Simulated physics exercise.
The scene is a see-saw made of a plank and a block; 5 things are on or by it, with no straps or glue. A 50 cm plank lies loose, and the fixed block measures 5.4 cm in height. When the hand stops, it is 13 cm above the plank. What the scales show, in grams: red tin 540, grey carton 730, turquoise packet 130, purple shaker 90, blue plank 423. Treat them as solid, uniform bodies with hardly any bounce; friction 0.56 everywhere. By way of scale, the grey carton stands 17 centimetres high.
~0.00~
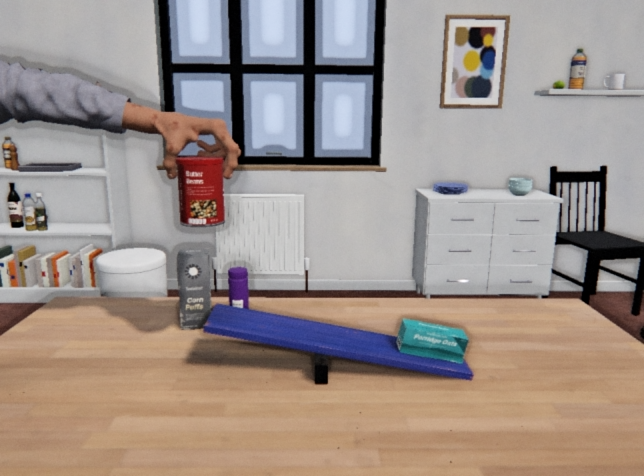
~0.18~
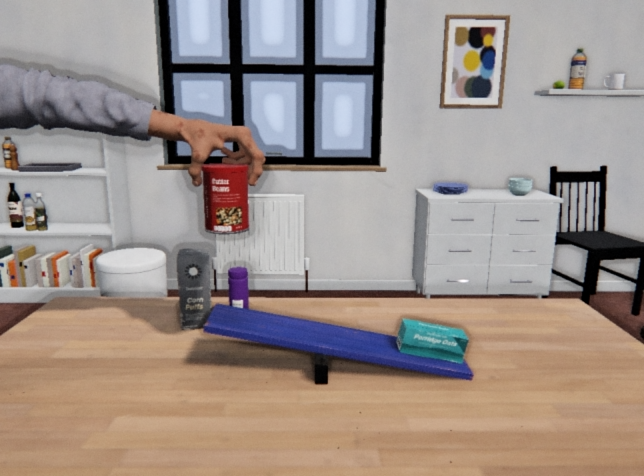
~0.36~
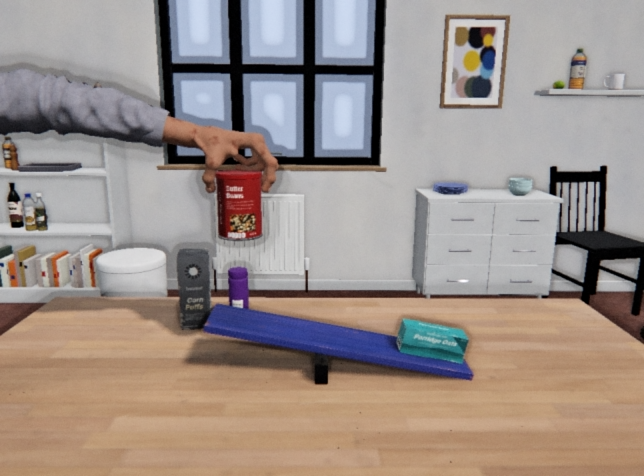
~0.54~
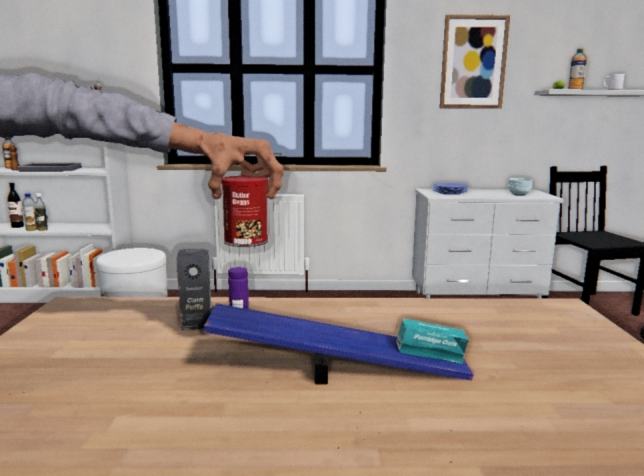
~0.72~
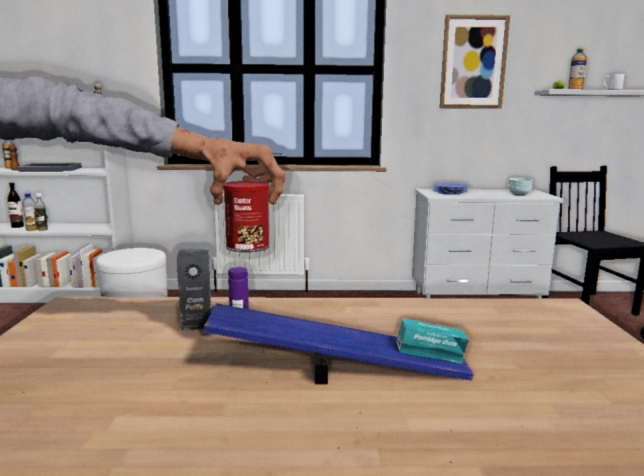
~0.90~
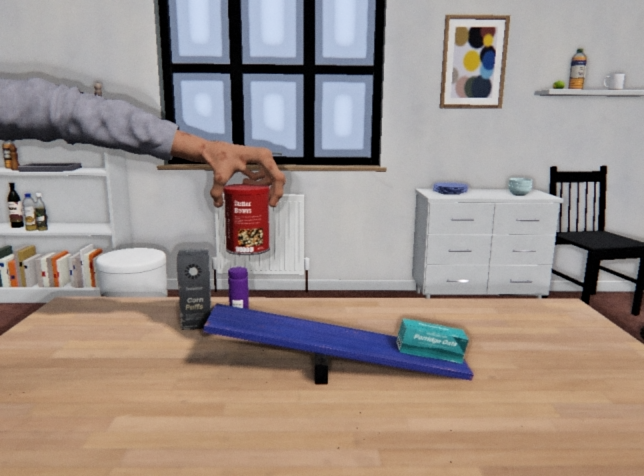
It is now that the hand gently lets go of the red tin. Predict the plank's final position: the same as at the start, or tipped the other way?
Tipped the other way.
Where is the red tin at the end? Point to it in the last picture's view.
It comes to rest near (191, 344).
Around 1.20 s, plank at 0°, tipped the other way; red tin at 11° to upright near (252, 302); turquoise packet at 11° to upright.
Around 1.30 s, plank at 14°, tipped the other way; red tin shifted 19 cm near (245, 319); turquoise packet at 46° to upright.
Around 1.50 s, plank at 15°, tipped the other way; red tin at 43° to upright near (222, 322); turquoise packet on its side.
Around 1.70 s, plank at 15°, tipped the other way; red tin on its side near (193, 342); turquoise packet upside down.
Finally (3.5 s), plank at 15°, tipped the other way; on their side or leaning hard on the table or plank, red tin and turquoise packet; the other 3 still in place (within 4 cm). Final places as that camera would see them, red tin near (191, 344). The plank swings over.
